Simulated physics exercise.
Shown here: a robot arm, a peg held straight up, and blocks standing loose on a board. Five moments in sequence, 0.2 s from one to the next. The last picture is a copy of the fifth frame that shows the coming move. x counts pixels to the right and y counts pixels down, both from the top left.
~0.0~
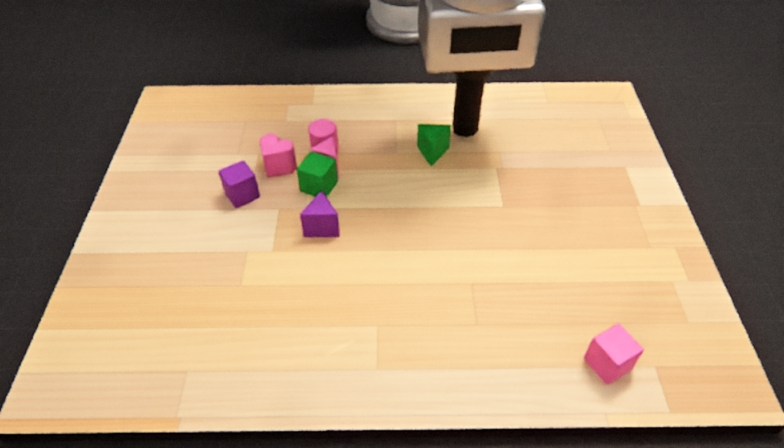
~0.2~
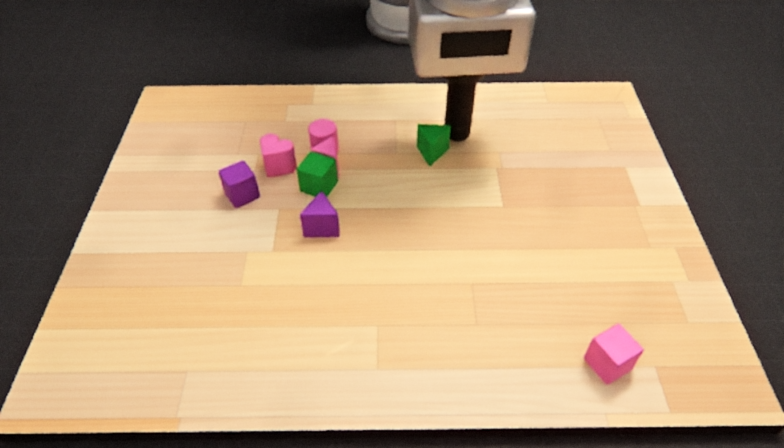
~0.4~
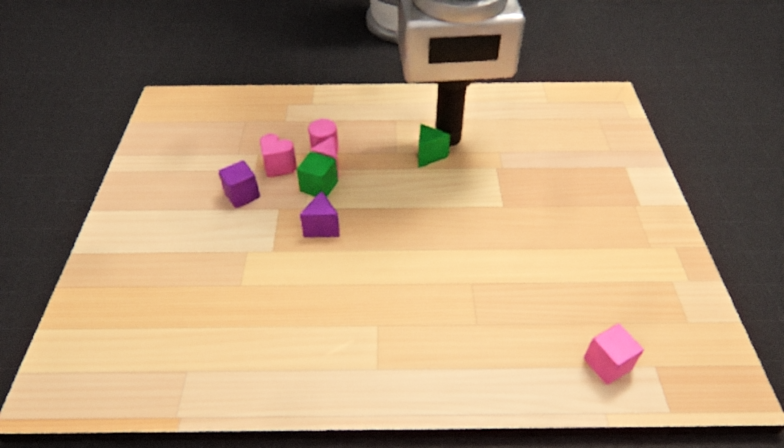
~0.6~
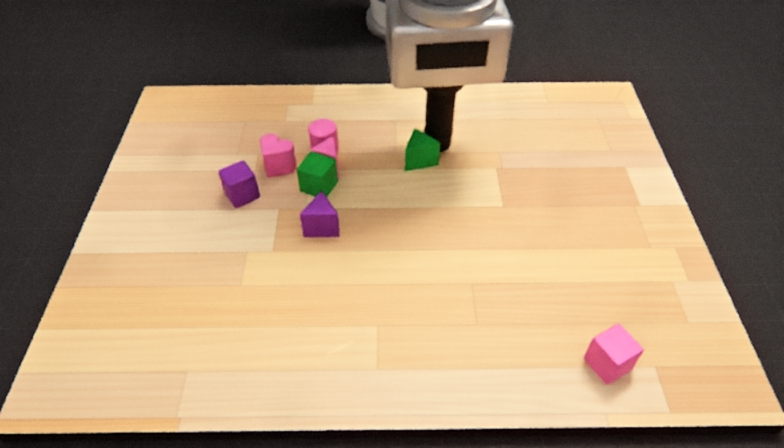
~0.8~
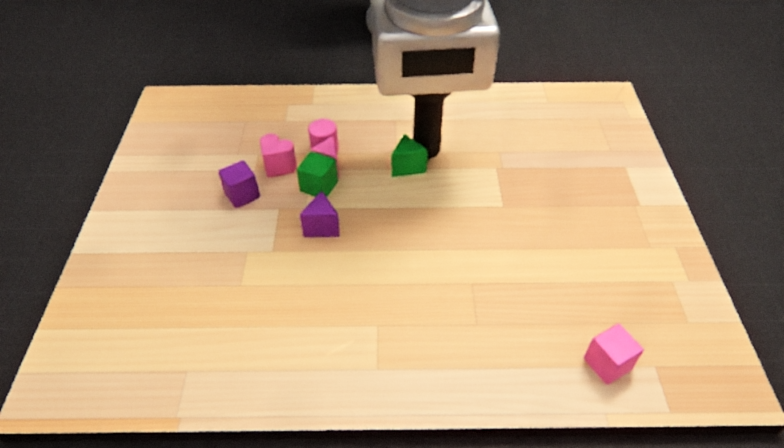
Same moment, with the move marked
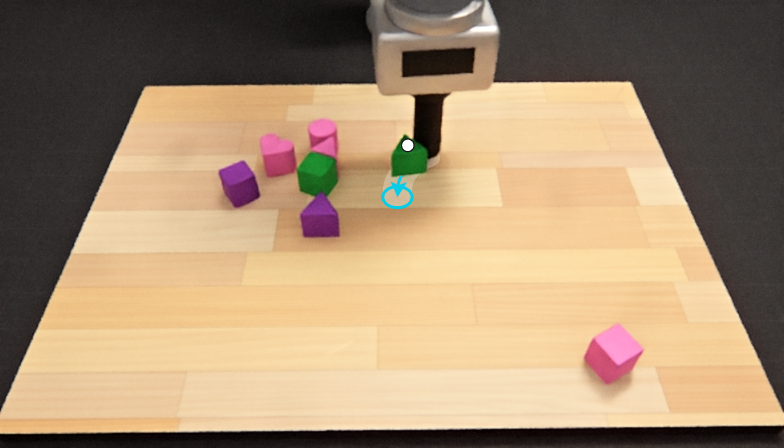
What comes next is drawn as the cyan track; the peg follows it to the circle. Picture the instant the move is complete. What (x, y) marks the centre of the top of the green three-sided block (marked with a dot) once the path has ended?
(371, 167)
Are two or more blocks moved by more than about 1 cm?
I expect not.
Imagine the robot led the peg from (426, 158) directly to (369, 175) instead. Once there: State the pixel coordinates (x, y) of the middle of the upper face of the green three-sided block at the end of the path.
The green three-sided block ends near (357, 169).
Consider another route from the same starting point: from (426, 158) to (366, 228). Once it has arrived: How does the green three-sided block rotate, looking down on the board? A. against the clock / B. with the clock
Letter B.
The drawn path runs from (426, 158) by way of (409, 167) and (399, 181) to (397, 197); the dot is on the green three-sided block.
On the path given first. Halfway along, peg at (403, 167); green three-sided block at (381, 160), turned 15° clockwise.
At the end, peg at (397, 190); green square block not moved; green three-sided block at (370, 167), turned 35° clockwise.
